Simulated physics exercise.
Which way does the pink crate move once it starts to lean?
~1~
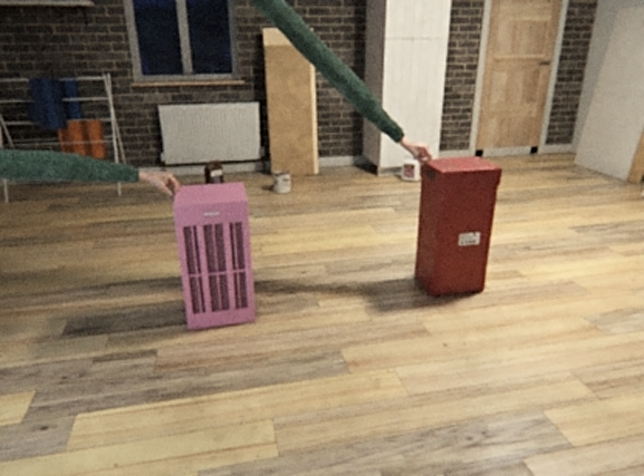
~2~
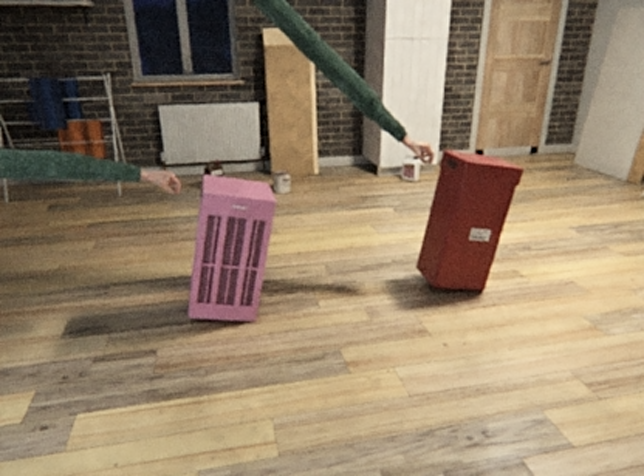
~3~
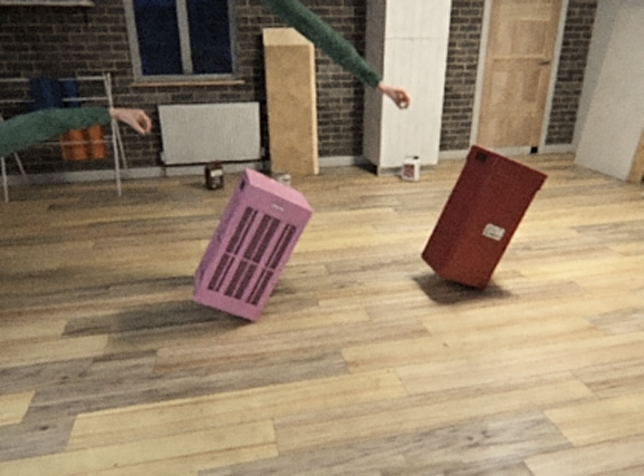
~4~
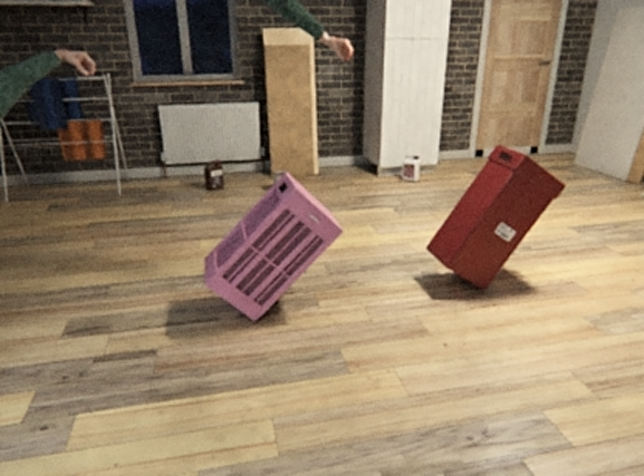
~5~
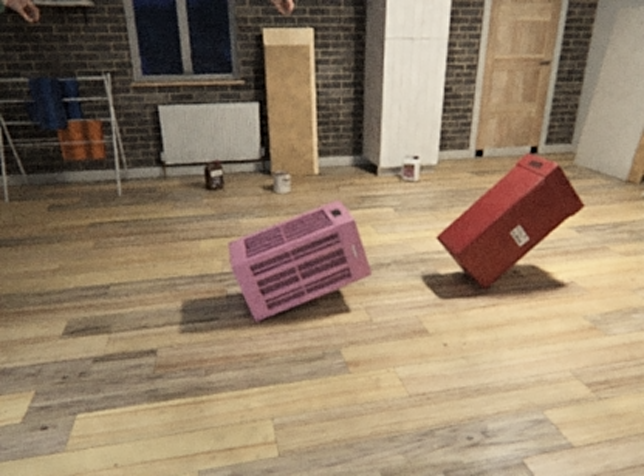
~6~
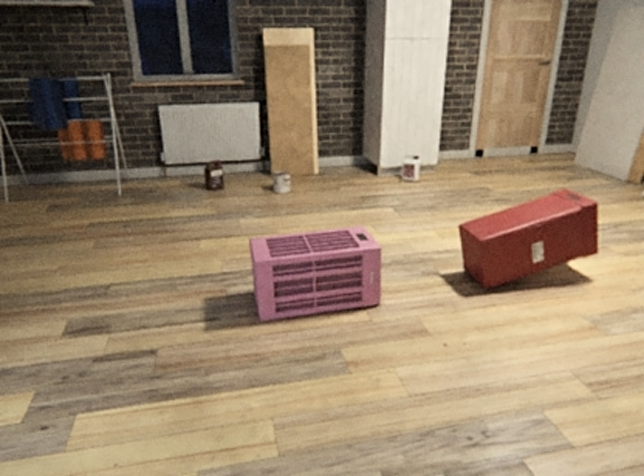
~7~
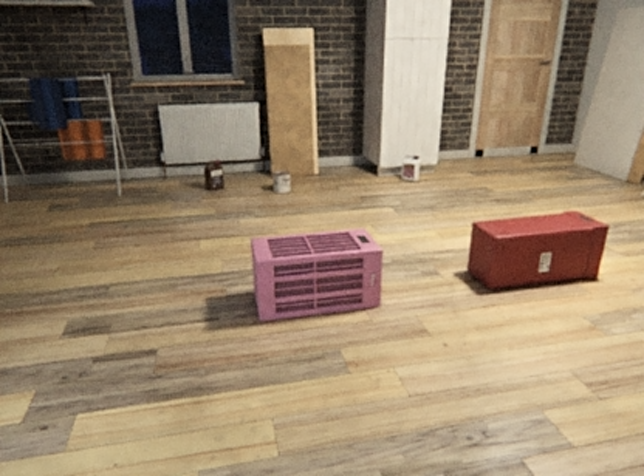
It moves to the right, tipping over that way until it lies on its side.
